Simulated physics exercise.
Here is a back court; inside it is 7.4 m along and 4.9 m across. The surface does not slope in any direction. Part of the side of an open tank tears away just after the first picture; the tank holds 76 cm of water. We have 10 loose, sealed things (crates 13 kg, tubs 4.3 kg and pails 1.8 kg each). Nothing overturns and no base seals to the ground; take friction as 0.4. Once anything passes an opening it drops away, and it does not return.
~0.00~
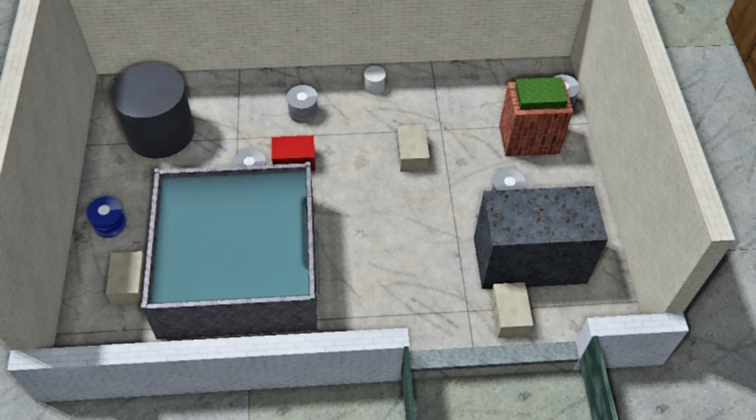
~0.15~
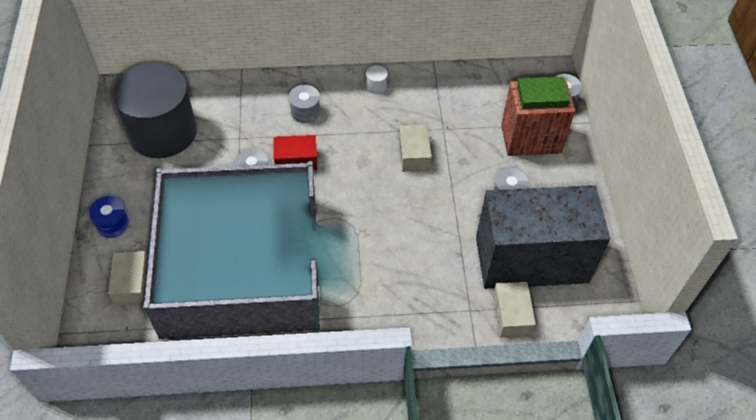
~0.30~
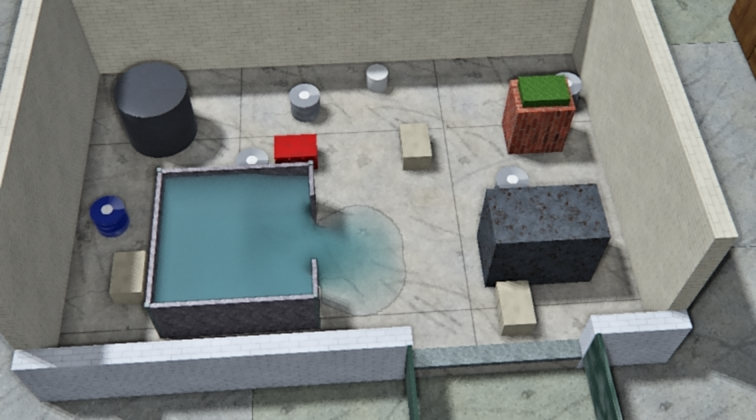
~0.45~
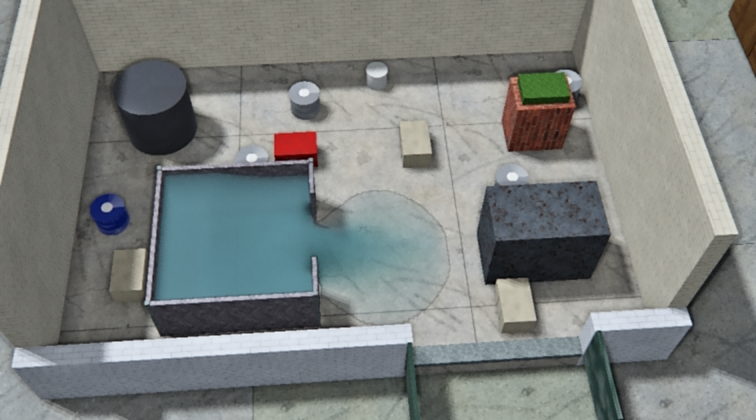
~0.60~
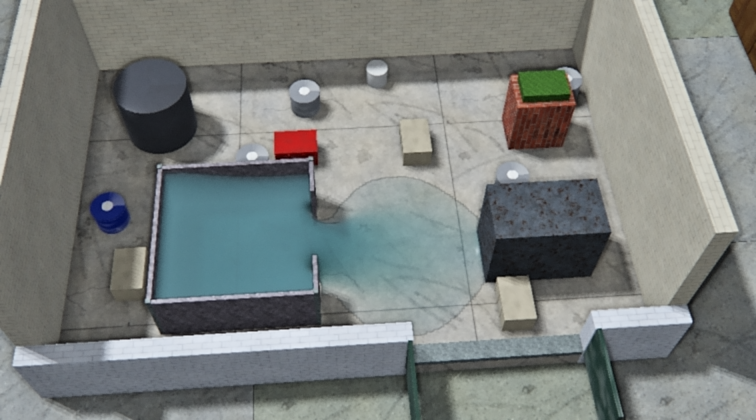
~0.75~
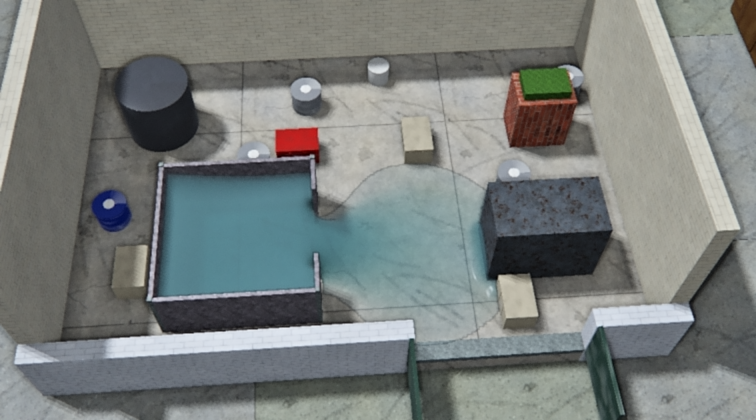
Walled back court with an open tank tearing on its right side, water spreading across the floor to a dark block.
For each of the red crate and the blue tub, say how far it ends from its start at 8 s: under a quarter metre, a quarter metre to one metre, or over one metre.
As I see it, the red crate will be roughly where it started, the blue tub will be roughly where it started.
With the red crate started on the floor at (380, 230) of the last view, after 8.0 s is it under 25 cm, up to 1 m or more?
I'd say it lands far off.
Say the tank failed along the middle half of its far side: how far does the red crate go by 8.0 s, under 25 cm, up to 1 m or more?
Result: The red crate goes a long way.
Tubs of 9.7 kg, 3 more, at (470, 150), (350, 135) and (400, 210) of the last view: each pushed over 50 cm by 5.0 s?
In turn: Over, under, over.
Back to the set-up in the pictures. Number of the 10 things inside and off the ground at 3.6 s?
I count 4.
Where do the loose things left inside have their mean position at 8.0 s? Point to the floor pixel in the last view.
Around (254, 154).
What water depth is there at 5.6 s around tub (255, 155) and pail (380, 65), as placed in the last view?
Some 0 cm at the first, some 3 cm at the second.
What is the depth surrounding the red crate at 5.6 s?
Depth: About 0 cm.
After 1.6 s the red crate is near (297, 139), 0.0 m from its start, aground; the blue tub is near (109, 204), 0.0 m from its start, aground; 0 of 10 are out; 1 afloat.
After 3.6 s the red crate is near (297, 139), 0.0 m from its start, aground; the blue tub is near (109, 204), 0.0 m from its start, aground; 0 of 10 are out; 4 afloat.
After 5.6 s the red crate is near (297, 139), 0.0 m from its start, aground; the blue tub is near (109, 204), 0.0 m from its start, aground; 0 of 10 are out; 4 afloat.
After 8.0 s the red crate is near (297, 140), 0.0 m from its start, aground; the blue tub is near (109, 204), 0.0 m from its start, aground; 1 of 10 are out; 3 afloat.
